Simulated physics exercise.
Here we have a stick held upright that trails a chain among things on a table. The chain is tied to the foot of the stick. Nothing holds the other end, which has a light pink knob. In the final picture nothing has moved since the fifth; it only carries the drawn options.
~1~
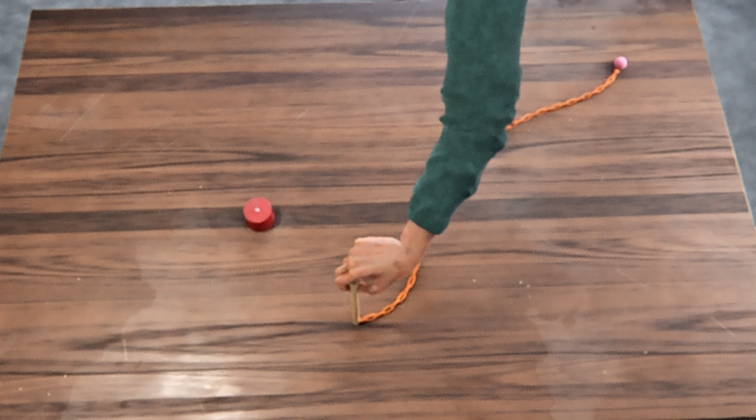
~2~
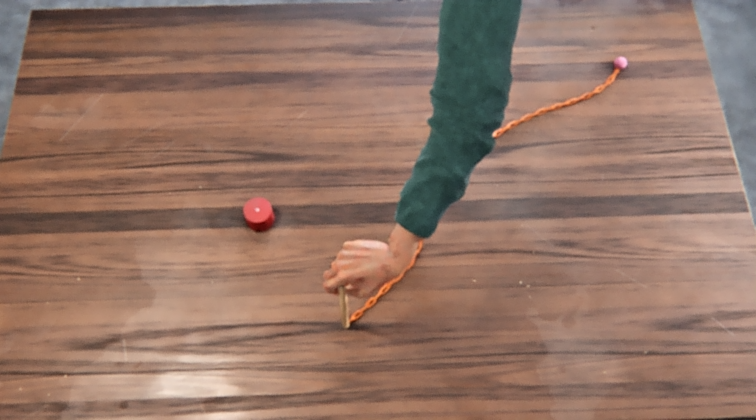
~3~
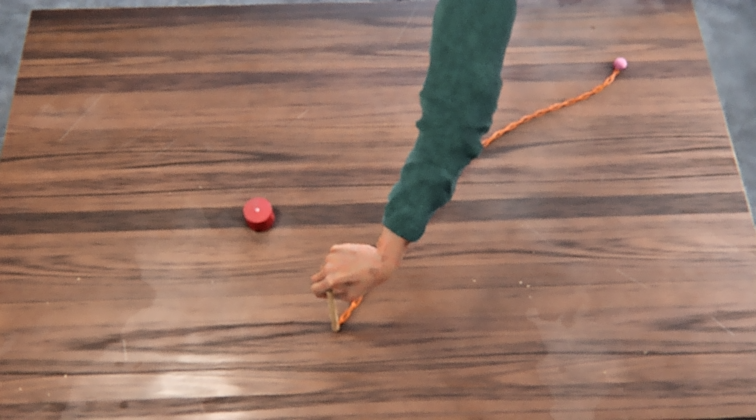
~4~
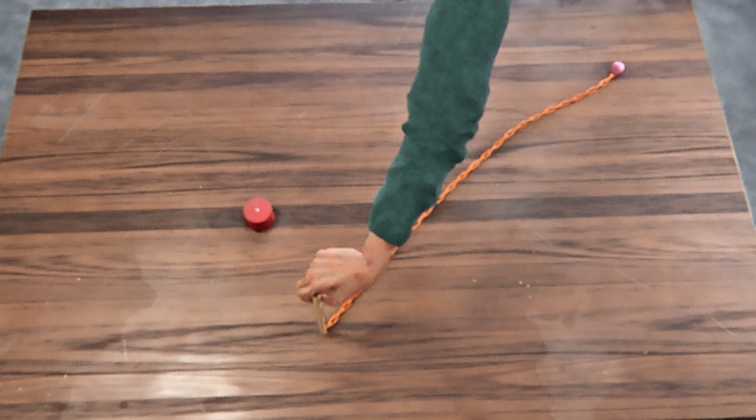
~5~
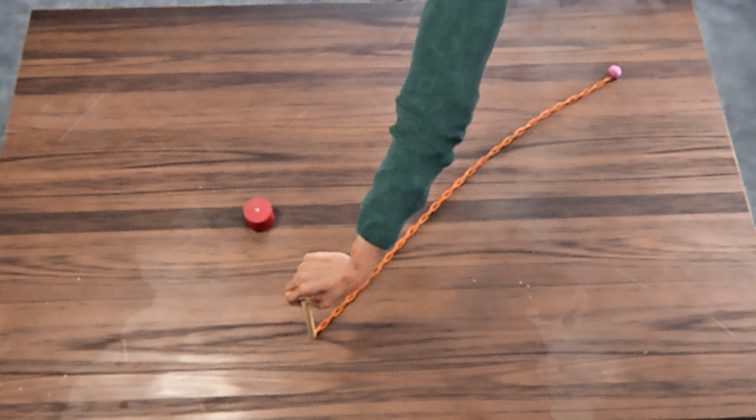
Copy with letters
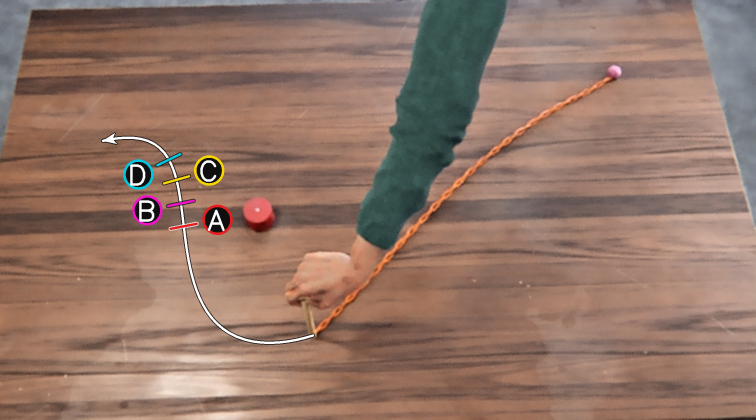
We see a green-sleeved arm drag an upright stick leftward across a wooden table, drawing the orange chain at its foot straighter; then the chain's pink-knobbed far end shifts slightly toward the stick while a red pot stays still.
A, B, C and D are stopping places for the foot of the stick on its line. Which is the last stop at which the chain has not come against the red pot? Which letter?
It should halt at A.
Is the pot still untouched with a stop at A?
Yes.
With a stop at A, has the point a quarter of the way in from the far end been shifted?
Yes.
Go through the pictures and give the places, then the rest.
Red pot (259, 215); free end (620, 63), in the first frame.
Red pot (259, 215); free end (620, 63), in the second frame.
Free end (620, 64); red pot (259, 215), in the third frame.
Free end (618, 68); red pot (259, 215), in the fourth frame.
Free end (614, 72); red pot (259, 215), in the fifth frame.
On the copy, A at (184, 226); B at (181, 203); C at (177, 180); D at (169, 160); the route from (313, 336) via (186, 246) to (103, 141).
On A. First, foot of the stick (237, 337), middle of the chain (430, 216), free end (577, 96).
Then, foot of the stick (194, 283), middle of the chain (411, 225), free end (563, 106).
Finally, foot of the stick (184, 227), middle of the chain (402, 223), free end (559, 109); nothing has been touched.
By contrast, B brings the chain against the pot; C brings the chain against the pot; D brings the chain against the pot.
